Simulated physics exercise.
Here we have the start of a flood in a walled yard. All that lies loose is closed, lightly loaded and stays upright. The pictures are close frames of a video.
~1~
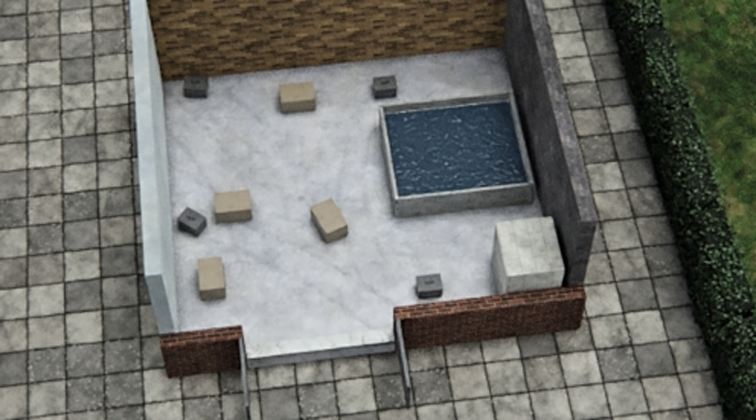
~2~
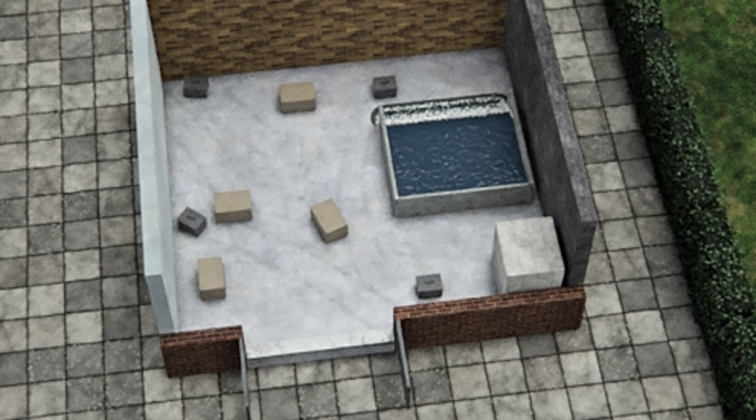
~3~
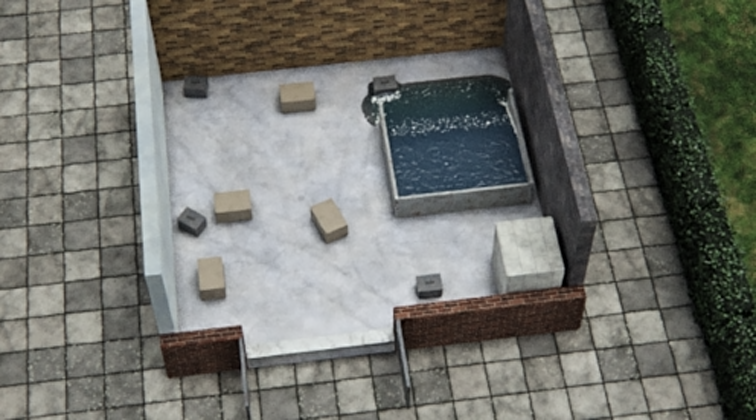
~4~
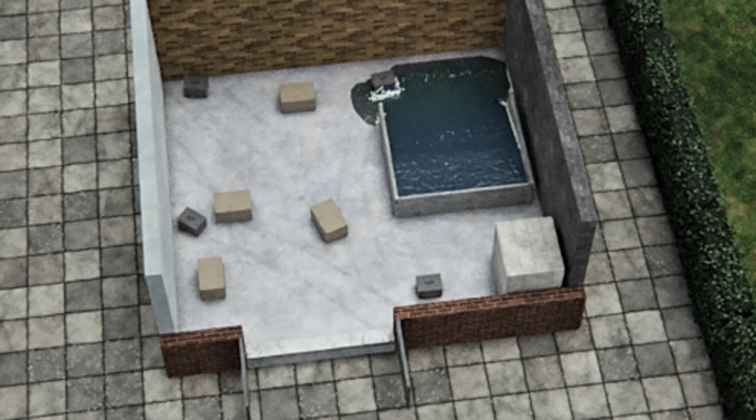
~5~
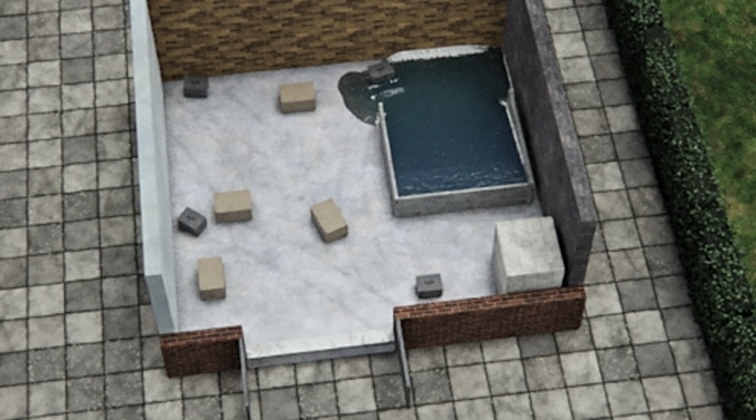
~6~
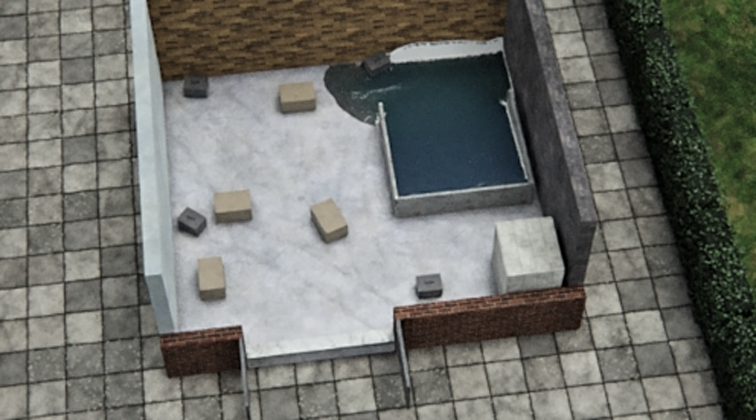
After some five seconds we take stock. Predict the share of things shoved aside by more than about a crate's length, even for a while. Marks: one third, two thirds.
That comes to between one and two thirds.
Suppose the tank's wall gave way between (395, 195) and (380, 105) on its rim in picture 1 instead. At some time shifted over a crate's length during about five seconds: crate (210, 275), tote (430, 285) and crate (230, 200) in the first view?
In that order: Yes, short of that, shifted that much.
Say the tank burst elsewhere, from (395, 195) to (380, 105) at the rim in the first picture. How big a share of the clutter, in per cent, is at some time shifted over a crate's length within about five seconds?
Close to 80 %.
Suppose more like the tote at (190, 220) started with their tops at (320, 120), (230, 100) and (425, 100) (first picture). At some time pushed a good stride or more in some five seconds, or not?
One after the other: Swept aside, pushed that far, pushed that far.
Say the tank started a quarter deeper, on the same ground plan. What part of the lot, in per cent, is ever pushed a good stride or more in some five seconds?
Close to 80 %.
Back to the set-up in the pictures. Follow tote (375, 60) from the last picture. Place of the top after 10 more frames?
Around (251, 93).
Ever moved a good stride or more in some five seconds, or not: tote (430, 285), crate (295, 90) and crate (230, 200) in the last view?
As listed: Not that far, that far or more, short of that.
A moment on, 1 of 8 are well off their spots; 0 afloat.
Next, 1 of 8 are well off their spots; 0 afloat.
Later, 3 of 8 are well off their spots; 2 afloat.
In the end, 4 of 8 are well off their spots, and 4 have been at some point; 2 afloat.
